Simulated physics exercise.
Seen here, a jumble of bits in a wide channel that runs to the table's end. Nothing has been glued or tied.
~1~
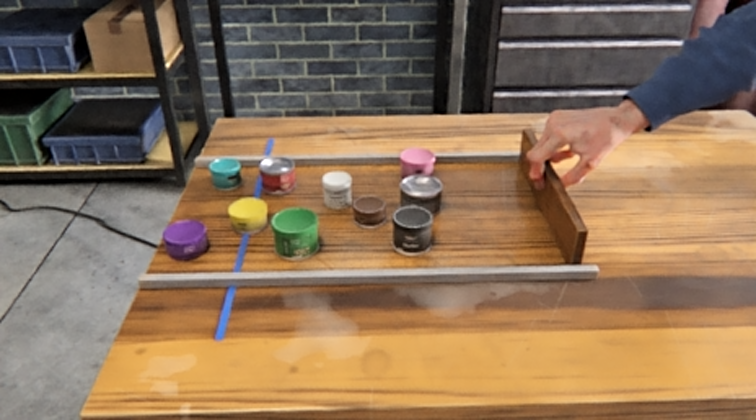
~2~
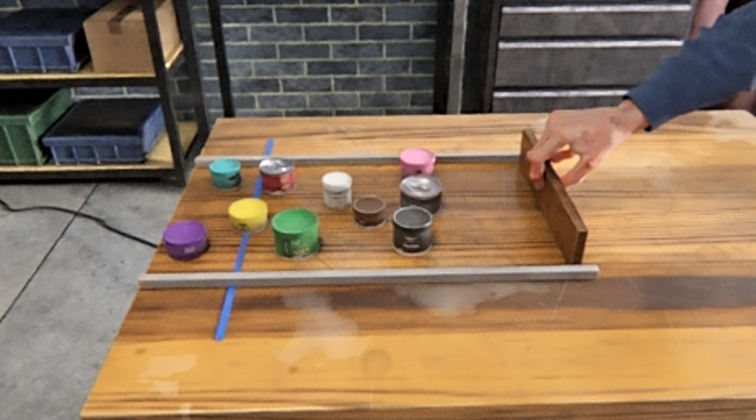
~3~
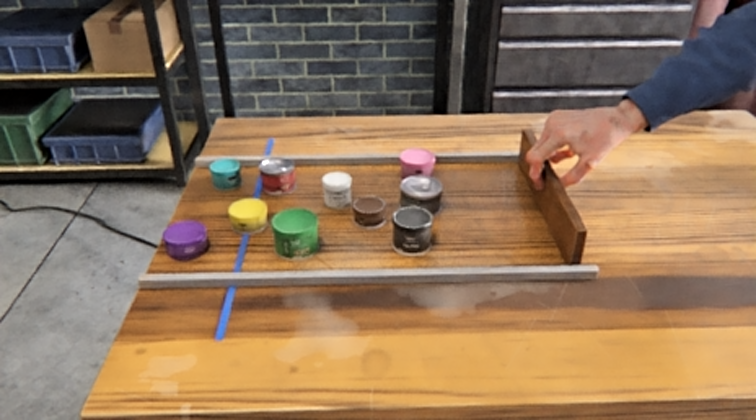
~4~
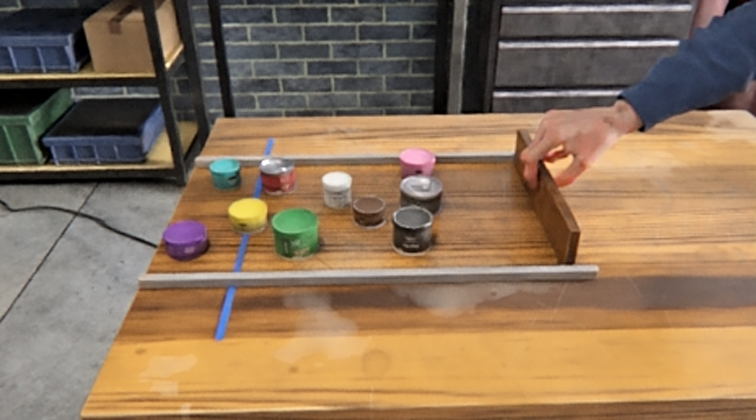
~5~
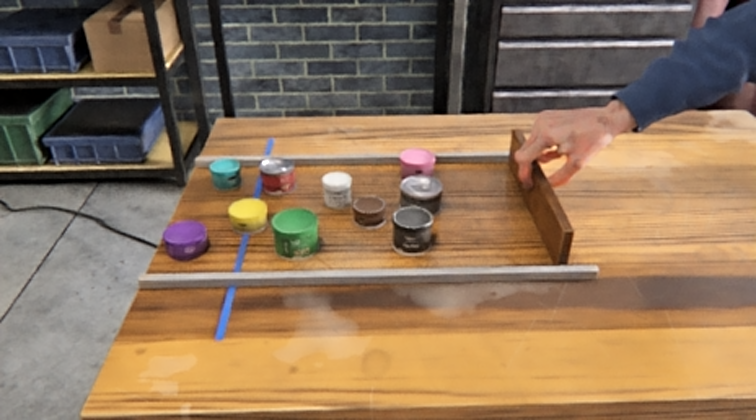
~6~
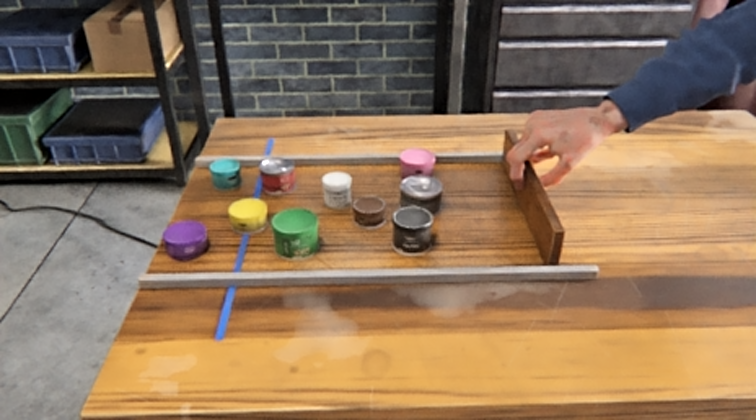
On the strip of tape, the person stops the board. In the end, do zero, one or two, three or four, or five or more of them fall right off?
Most likely the sweep will knock off one or two.
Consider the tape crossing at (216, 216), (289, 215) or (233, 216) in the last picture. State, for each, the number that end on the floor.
The counts come to 5, then 0, then 2.
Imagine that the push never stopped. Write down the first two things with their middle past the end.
The purple tub first, then the turquoise pot.
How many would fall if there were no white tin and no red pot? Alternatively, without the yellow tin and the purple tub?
You'd get 1 in the first case and 1 in the second one.
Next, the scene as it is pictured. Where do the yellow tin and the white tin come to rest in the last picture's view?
Roughly (198, 218); the other one roughly (228, 182).
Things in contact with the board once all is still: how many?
It ends up touching 4.
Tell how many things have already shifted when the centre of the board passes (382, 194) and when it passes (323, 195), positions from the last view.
At the first place 5, at the second 7.
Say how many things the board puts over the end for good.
Result - number fallen: 2.
Early on, none off yet; purple tub at rest near (186, 240); turquoise pot at rest near (226, 175); yellow tin at rest near (249, 216).
Finally, the number that fall off is one or two; lost, turquoise pot and purple tub.
